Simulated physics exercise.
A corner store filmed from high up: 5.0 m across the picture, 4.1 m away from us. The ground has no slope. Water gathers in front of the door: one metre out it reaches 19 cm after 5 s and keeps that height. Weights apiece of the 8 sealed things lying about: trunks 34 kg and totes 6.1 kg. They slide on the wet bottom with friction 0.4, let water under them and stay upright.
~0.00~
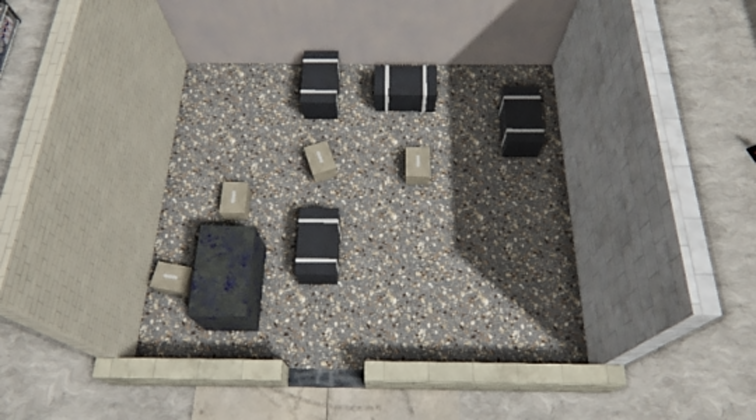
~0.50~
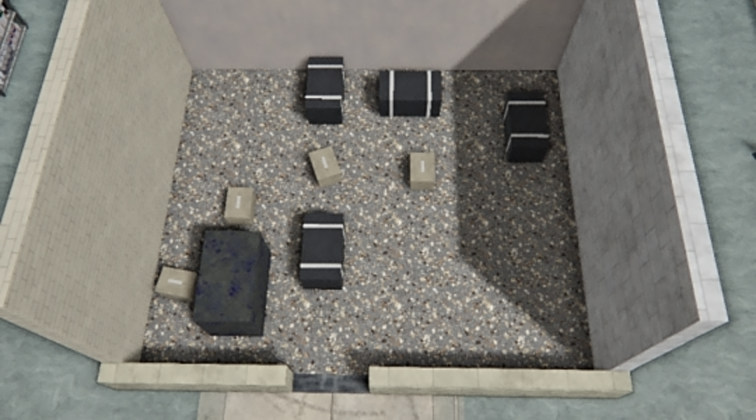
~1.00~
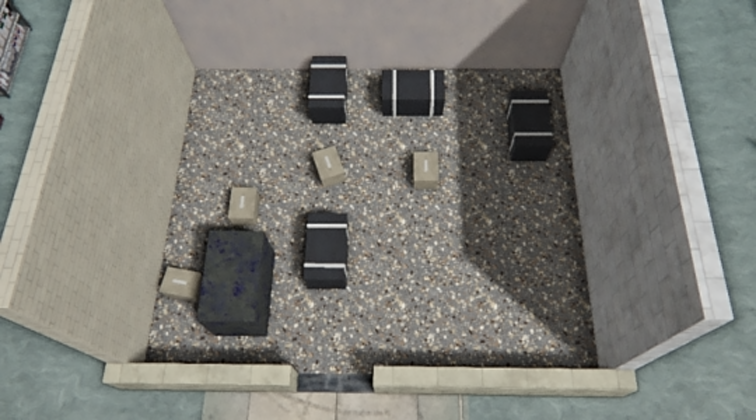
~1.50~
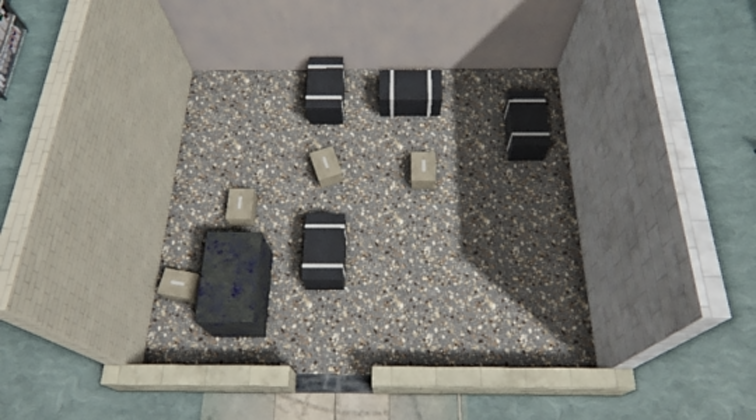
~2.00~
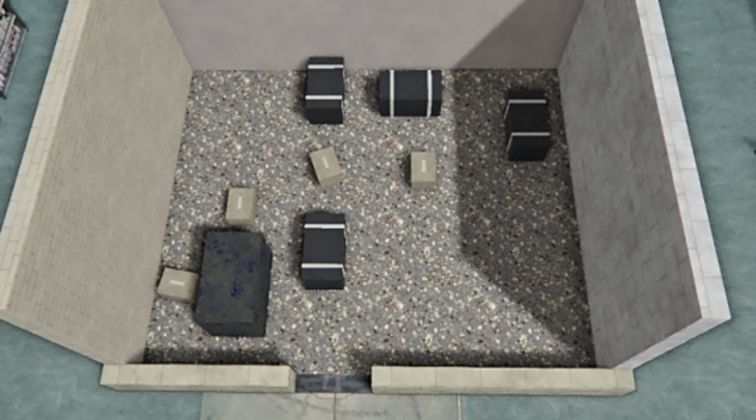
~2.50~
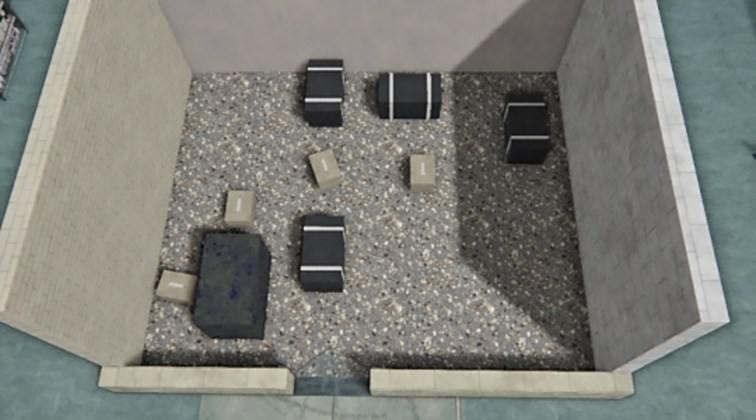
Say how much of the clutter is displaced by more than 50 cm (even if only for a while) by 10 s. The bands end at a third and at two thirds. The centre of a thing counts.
It is less than a third.
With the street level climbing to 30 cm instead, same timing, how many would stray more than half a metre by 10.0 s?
In that case 4 of them.
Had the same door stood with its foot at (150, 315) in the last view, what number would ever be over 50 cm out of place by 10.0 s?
Then 1.
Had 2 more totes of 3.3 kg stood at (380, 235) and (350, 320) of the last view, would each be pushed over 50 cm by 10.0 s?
In that order: More, past it.
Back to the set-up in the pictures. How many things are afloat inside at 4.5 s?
At that moment 0.
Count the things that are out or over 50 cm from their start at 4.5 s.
By then 0.
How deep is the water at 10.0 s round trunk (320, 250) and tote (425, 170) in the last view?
About 6 and 4 cm.
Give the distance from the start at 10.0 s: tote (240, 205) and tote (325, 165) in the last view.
In that order: 0 cm, 0 cm.
After 3.5 s 0 of 8 are over 50 cm from their spots; 0 afloat.
After 4.5 s 0 of 8 are over 50 cm from their spots; 0 afloat.
After 7.0 s 0 of 8 are over 50 cm from their spots; 0 afloat.
After 10.0 s 0 of 8 are over 50 cm from their spots, and 0 have been at some point; 0 afloat.
